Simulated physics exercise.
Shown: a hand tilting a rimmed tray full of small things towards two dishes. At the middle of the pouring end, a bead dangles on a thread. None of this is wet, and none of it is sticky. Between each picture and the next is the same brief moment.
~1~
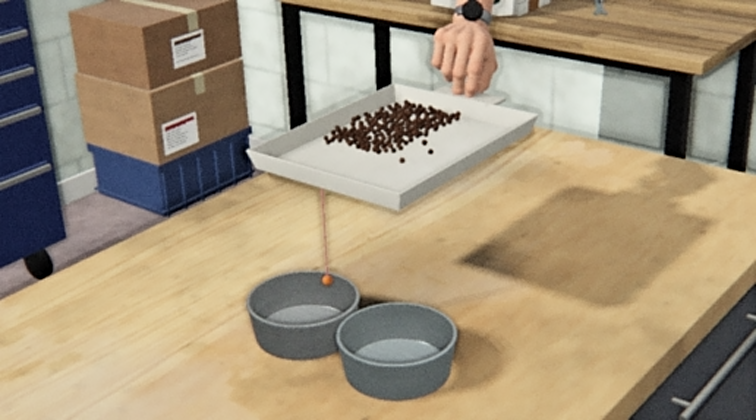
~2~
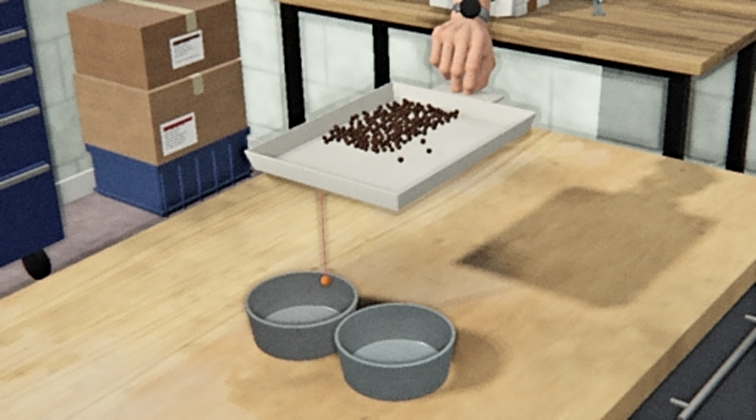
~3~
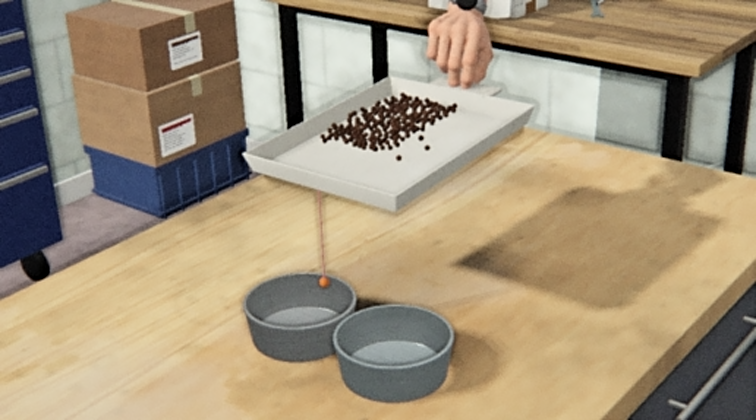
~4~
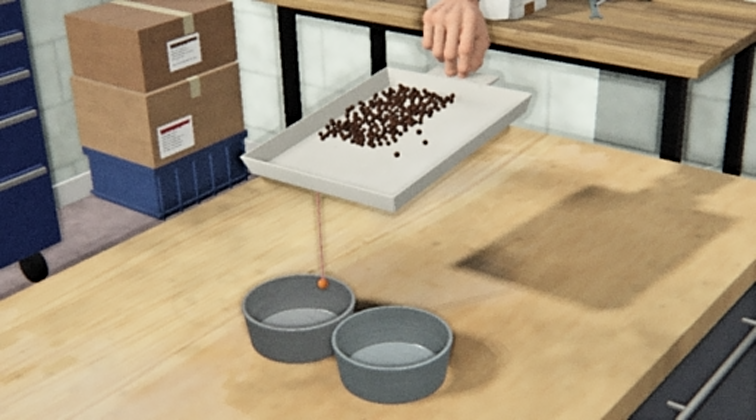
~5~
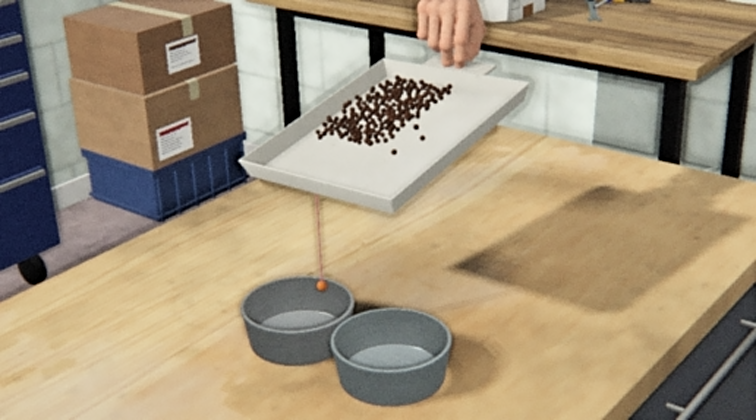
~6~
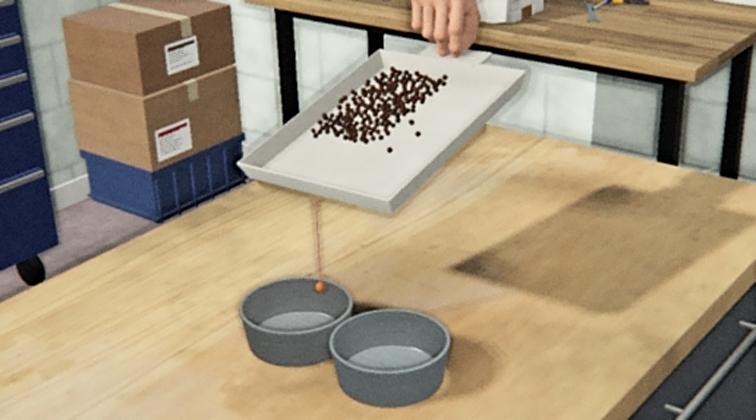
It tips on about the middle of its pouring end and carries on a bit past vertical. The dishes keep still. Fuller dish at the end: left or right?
Left.
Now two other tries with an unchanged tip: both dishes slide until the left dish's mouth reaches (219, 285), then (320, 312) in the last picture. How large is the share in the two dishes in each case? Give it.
Close to 90 in a hundred, followed by close to 20 in a hundred.
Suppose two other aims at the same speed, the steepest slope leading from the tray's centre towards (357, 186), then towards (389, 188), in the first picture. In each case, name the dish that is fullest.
Case one: The dish at right. Case two: The dish at right.
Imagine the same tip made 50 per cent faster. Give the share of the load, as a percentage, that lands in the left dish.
Roughly 40 percent.
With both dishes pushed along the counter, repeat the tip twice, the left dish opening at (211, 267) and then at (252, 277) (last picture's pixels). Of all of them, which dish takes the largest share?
First try: The rightmost dish. Second try: The leftmost dish.
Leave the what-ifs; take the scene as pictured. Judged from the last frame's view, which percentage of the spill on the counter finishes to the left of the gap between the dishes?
Near 100 in a hundred.
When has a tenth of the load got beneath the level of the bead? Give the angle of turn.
Near 55 degrees.
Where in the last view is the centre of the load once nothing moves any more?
Resting centre, last picture - approx. (260, 338).
Soon, tray tipped steeply; most on the tray; a stray few in the left dish; a small part outside both; a small part in the air.
A while on, tray tipped right over; about a third on the tray; a small part in the left dish; about a quarter outside both; about a quarter in the air.
Towards the end, tray tipped past a quarter turn; about half in the left dish; about half outside both.
Finally, tray tipped past a quarter turn; none in the right dish; about half in the left dish; about half outside both.
